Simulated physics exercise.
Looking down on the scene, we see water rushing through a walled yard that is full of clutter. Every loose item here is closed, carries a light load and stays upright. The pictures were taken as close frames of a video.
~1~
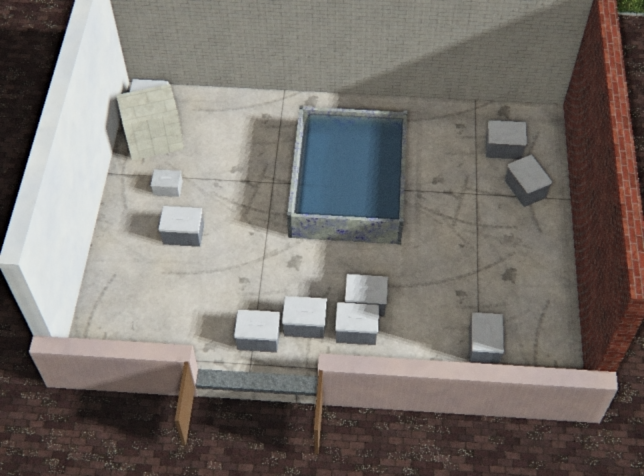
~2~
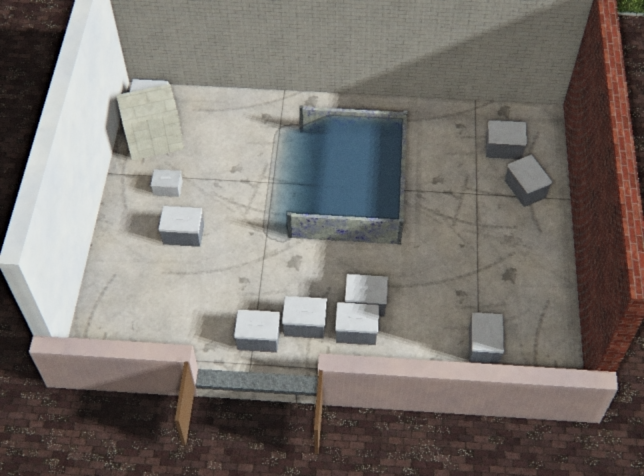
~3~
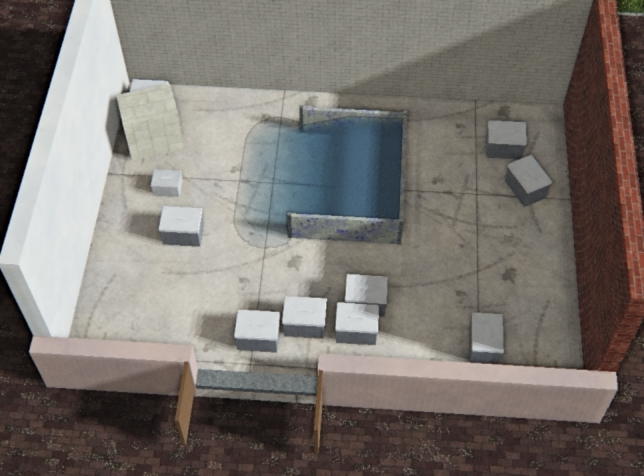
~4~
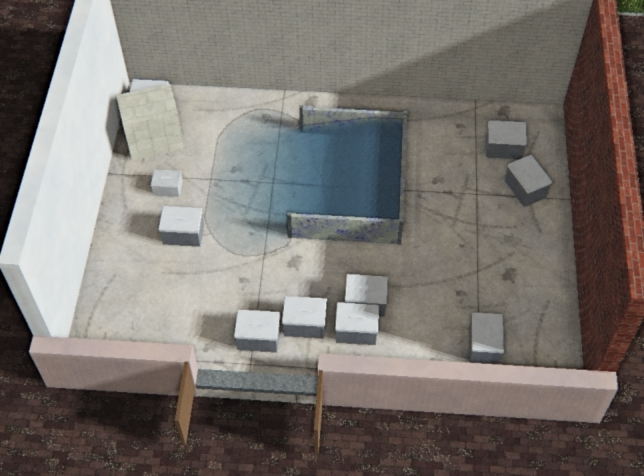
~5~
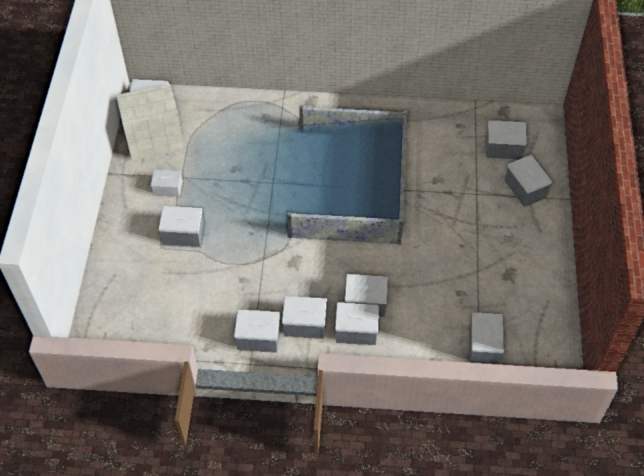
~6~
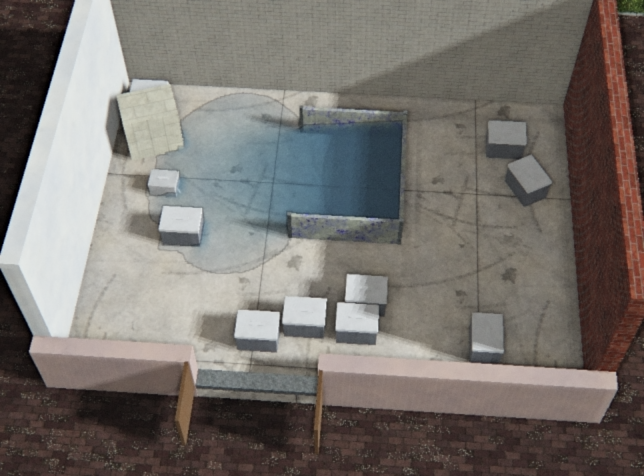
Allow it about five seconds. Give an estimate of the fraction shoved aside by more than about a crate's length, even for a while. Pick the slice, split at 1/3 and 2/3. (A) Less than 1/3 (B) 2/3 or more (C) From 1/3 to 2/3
Less than 1/3 (A).
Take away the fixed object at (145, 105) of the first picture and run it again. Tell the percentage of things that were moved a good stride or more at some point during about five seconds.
Share affected: Approx. 30 %.
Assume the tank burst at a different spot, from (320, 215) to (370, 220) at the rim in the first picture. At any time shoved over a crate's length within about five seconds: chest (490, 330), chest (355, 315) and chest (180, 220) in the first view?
Result per item - displaced that far / displaced that far / short of that distance.
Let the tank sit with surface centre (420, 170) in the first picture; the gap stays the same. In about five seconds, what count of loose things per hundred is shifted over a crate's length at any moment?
Estimate: Some 30 per cent of them.
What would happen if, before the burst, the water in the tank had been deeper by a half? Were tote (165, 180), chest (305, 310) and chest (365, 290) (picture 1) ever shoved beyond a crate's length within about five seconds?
First: Goes past it; second: Falls short; third: Falls short.
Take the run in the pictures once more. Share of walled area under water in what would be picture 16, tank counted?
Estimate: About 45 %.
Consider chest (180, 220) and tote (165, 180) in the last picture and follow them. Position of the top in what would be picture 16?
Estimated: (108, 251); (118, 184).
A moment on, 1 of 10 are well off their spots; 0 afloat.
Next, 2 of 10 are well off their spots; 3 afloat.
Later, 2 of 10 are well off their spots; 3 afloat.
In the end, 2 of 10 are well off their spots, and 2 have been at some point; 3 afloat.
